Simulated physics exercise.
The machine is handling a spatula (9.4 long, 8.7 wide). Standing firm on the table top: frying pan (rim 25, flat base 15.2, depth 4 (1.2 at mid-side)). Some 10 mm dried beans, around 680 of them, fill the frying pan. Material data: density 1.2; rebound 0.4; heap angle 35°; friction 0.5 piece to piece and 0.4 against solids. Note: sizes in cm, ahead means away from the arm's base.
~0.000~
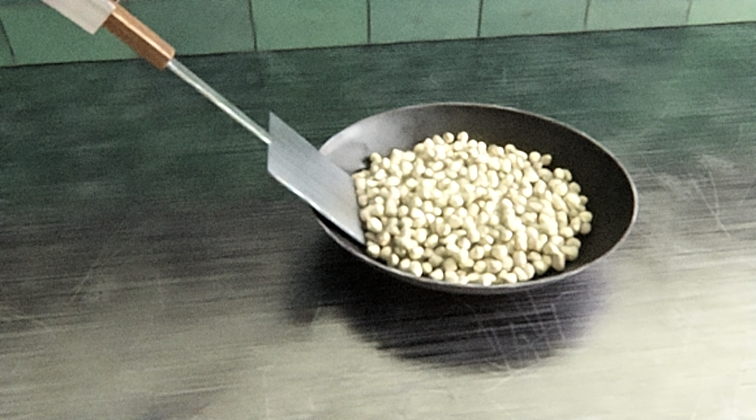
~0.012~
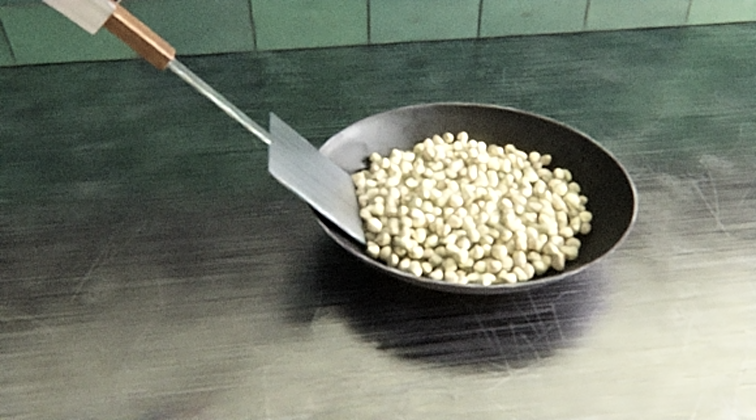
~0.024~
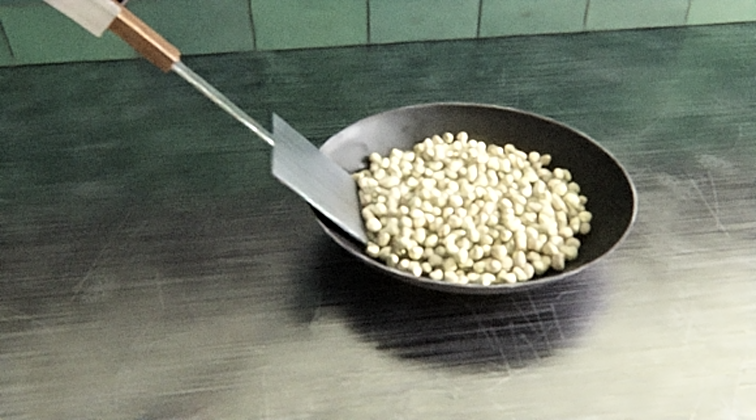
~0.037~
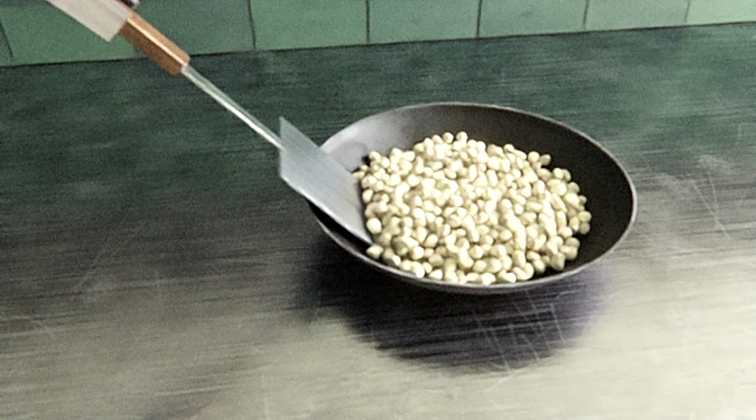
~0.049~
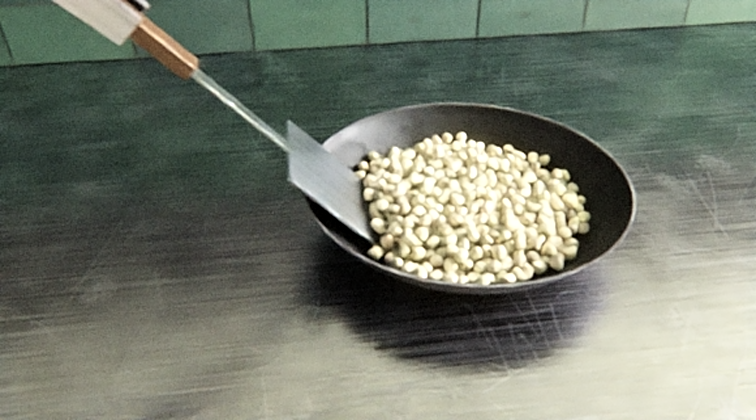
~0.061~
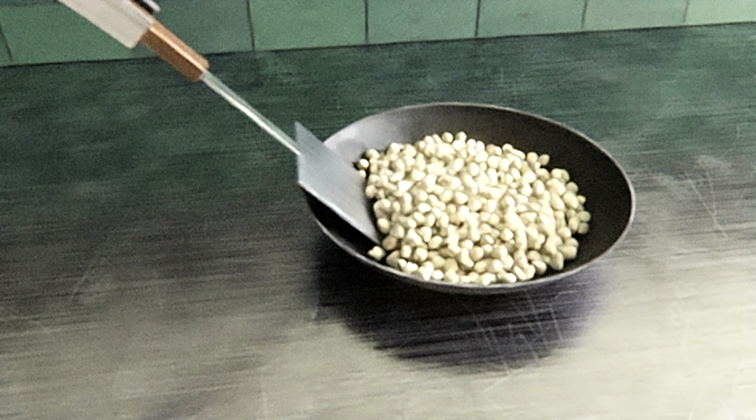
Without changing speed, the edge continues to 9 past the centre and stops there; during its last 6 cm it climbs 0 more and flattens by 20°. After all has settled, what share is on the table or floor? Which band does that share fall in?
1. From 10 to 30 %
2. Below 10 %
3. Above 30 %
The answer is 1.
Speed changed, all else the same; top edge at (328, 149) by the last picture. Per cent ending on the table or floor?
That share would be about 35 percent.
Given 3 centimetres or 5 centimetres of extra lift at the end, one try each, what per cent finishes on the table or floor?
Estimates, in order: 25 % then 20 %.
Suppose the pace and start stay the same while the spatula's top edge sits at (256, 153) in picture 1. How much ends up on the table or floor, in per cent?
Spill: Approx. 25 per cent.
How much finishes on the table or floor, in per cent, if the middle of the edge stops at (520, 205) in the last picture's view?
Estimate: Approx. 0 %.
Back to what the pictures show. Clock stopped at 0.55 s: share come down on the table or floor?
20 per cent.
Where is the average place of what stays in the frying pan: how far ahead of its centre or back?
It sits some 4.0 centimetres ahead of centre.
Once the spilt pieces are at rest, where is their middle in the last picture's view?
(660, 203).
By 0.18 s, sloping 48°, highest piece 4 above the table; 677 in the frying pan.
By 0.29 s, sloping 41°, highest piece 6 above the table; 671 in the frying pan, 6 on the blade or in flight.
By 0.55 s, sloping 28°, highest piece 6 above the table; 534 in the frying pan, 141 on the table or floor, 2 on the blade or in flight.
By 1.60 s, sloping 28°, highest piece 6 above the table; 533 in the frying pan, 144 on the table or floor.
Final count, 533 in the frying pan, 144 on the table or floor. That is 21 % on the table or floor.
